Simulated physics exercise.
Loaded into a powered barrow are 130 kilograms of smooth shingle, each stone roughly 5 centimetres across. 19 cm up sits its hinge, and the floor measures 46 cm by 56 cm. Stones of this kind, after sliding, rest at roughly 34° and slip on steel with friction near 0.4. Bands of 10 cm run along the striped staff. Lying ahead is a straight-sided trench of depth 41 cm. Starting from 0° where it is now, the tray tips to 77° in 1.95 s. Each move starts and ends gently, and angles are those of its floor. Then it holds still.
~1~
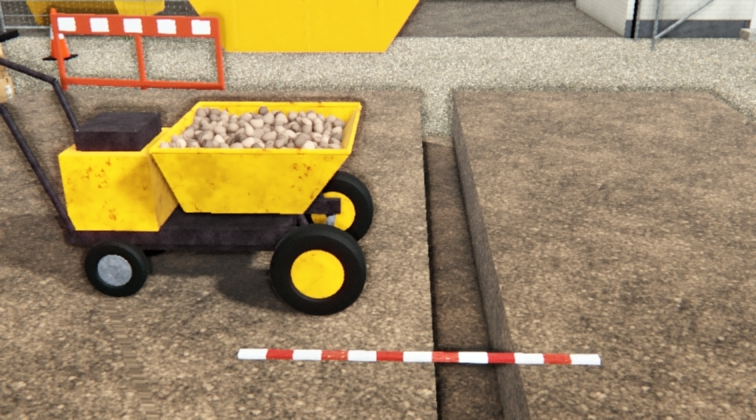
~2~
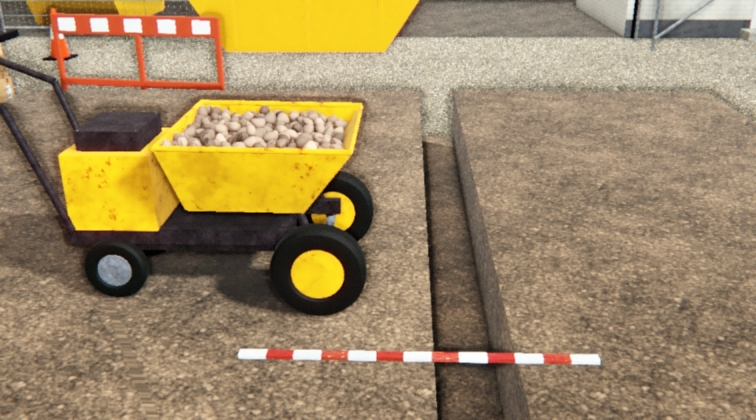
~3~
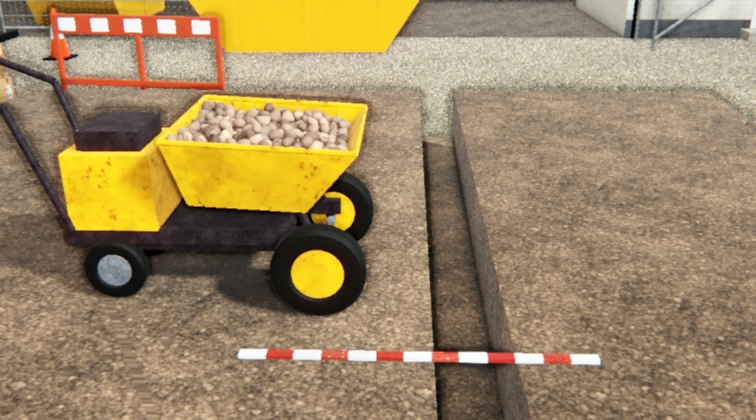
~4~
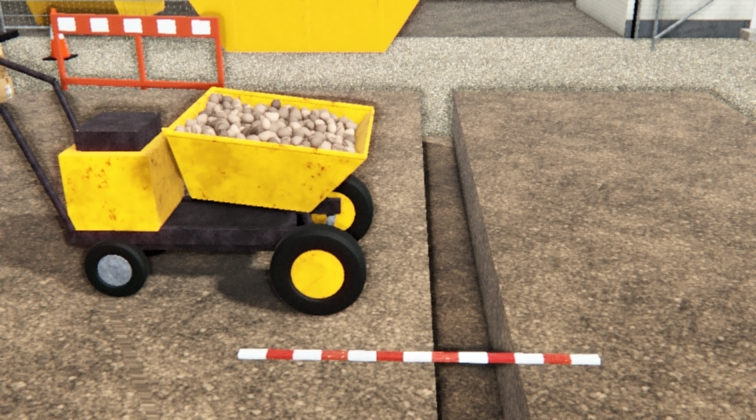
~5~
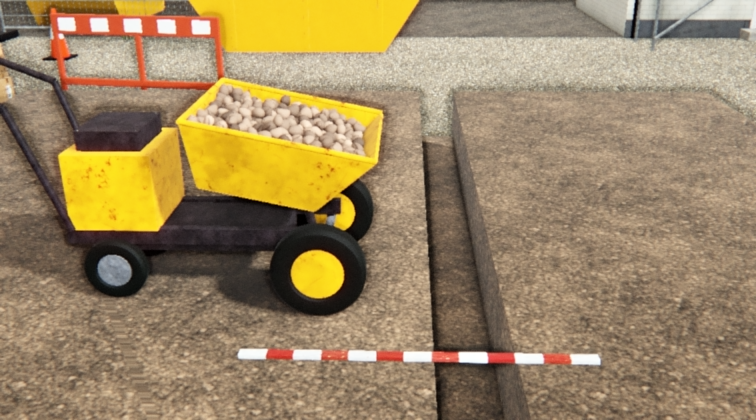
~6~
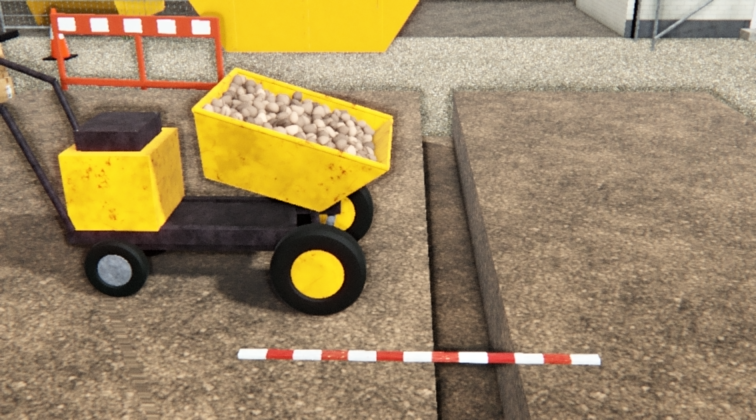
On a building site, a small yellow dumper loaded with stones stood beside a narrow trench, and its tray slowly tilted, the back rising while the front lip leaned down to the right.
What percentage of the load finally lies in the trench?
About 69 per cent.
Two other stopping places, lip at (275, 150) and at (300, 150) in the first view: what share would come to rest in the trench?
First place: Near 75%; second place: Near 100%.
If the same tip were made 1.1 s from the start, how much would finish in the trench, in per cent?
Then roughly 60 percent.
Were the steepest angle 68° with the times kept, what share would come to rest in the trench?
Expect roughly 75 per cent.
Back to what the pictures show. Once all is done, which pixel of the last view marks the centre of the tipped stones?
At about pixel (478, 336) in the last view.
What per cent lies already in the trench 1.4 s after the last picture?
About 50 per cent by then.
Then, 0.9 s after the last picture the floor is at 65°, 92 % in the tray, 8 % in the trench; the foremost stones are at (491, 276).
Then, 1.4 s after the last picture the floor is at 77°, 23 % in the tray, 51 % in the trench, 27 % past the trench; the foremost stones are at (642, 268).
Then, 1.8 s after the last picture the floor is at 77°, 3 % in the tray, 64 % in the trench, 32 % past the trench; the foremost stones are at (700, 271).
Then, 3.8 s after the last picture the floor is at 77°, 0 % in the tray, 69 % in the trench, 31 % past the trench; the foremost stones are at (716, 270).
